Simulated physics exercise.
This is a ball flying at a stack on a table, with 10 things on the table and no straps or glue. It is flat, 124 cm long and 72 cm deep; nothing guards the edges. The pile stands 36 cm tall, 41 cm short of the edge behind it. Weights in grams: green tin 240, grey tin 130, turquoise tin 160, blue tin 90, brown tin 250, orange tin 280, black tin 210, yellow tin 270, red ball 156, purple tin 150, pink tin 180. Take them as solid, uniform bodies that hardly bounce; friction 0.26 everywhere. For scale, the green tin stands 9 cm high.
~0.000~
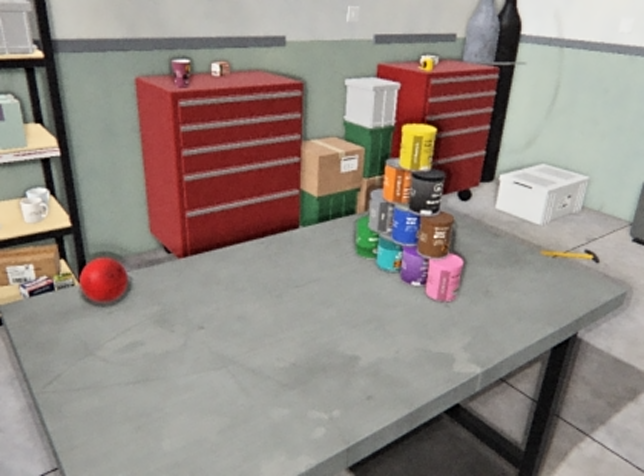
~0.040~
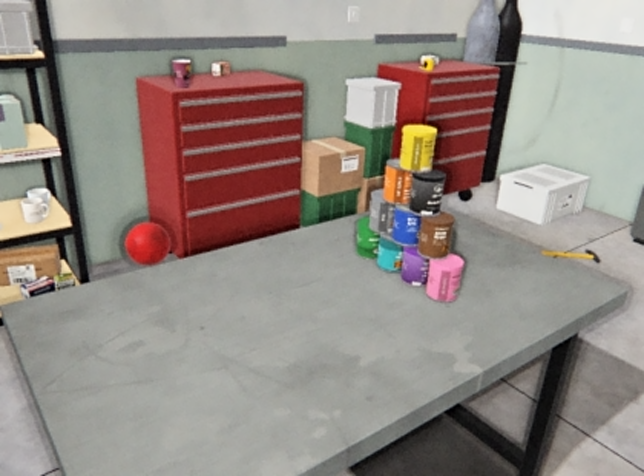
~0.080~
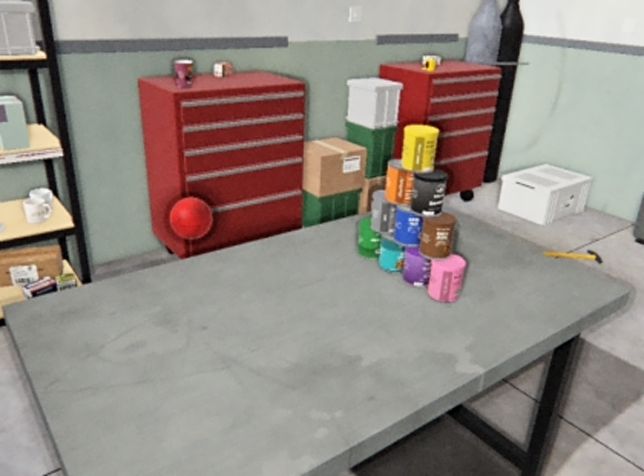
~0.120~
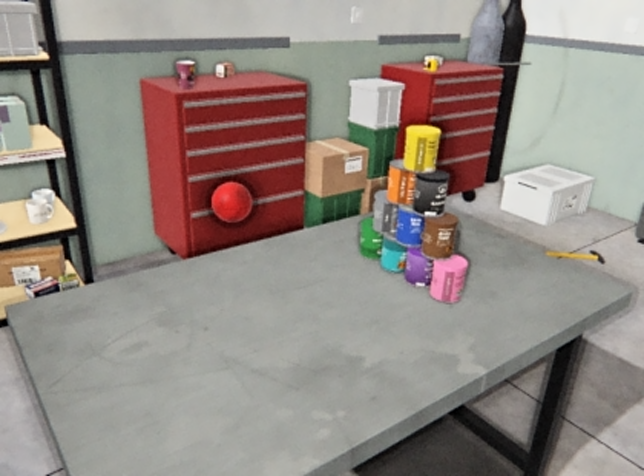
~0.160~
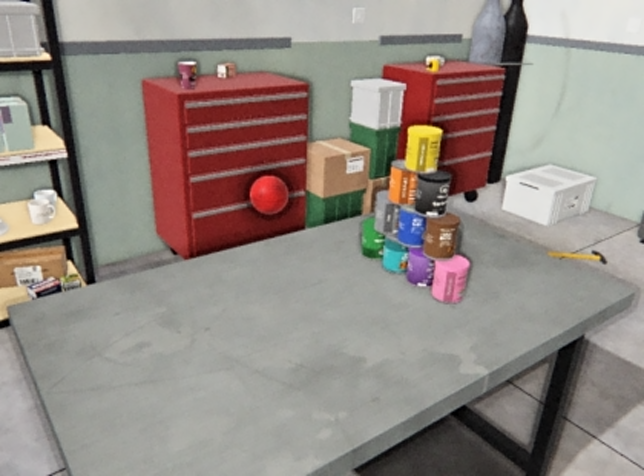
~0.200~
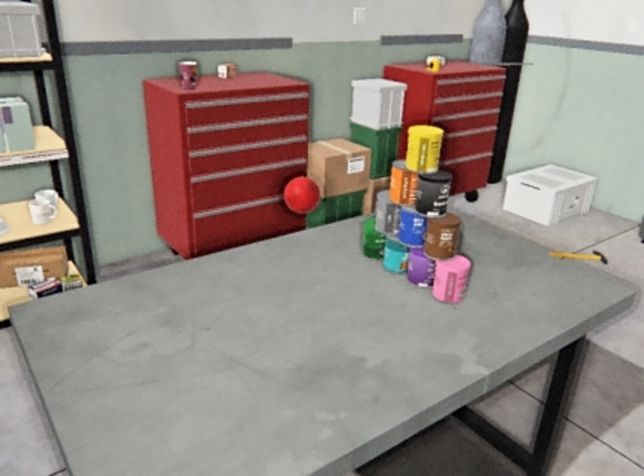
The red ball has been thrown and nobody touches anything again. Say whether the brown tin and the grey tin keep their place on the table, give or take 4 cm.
The brown tin stays put and the grey tin leaves its spot.
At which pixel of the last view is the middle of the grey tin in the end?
Near (443, 230).
After 0.30 s, 2 cm to the stack; red ball near (369, 222).
After 0.40 s, red ball near (365, 253); grey tin leaning 4° near (415, 207); turquoise tin slid 2 cm.
After 0.50 s, red ball near (360, 253); grey tin leaning 14° near (432, 229); turquoise tin slid 2 cm.
At rest (1.1 s), not toppled but over 4 cm from the start, grey tin; the other 9 in place, give or take 4 cm. Seen from the same camera at the end, brown tin near (442, 237), grey tin near (443, 230).
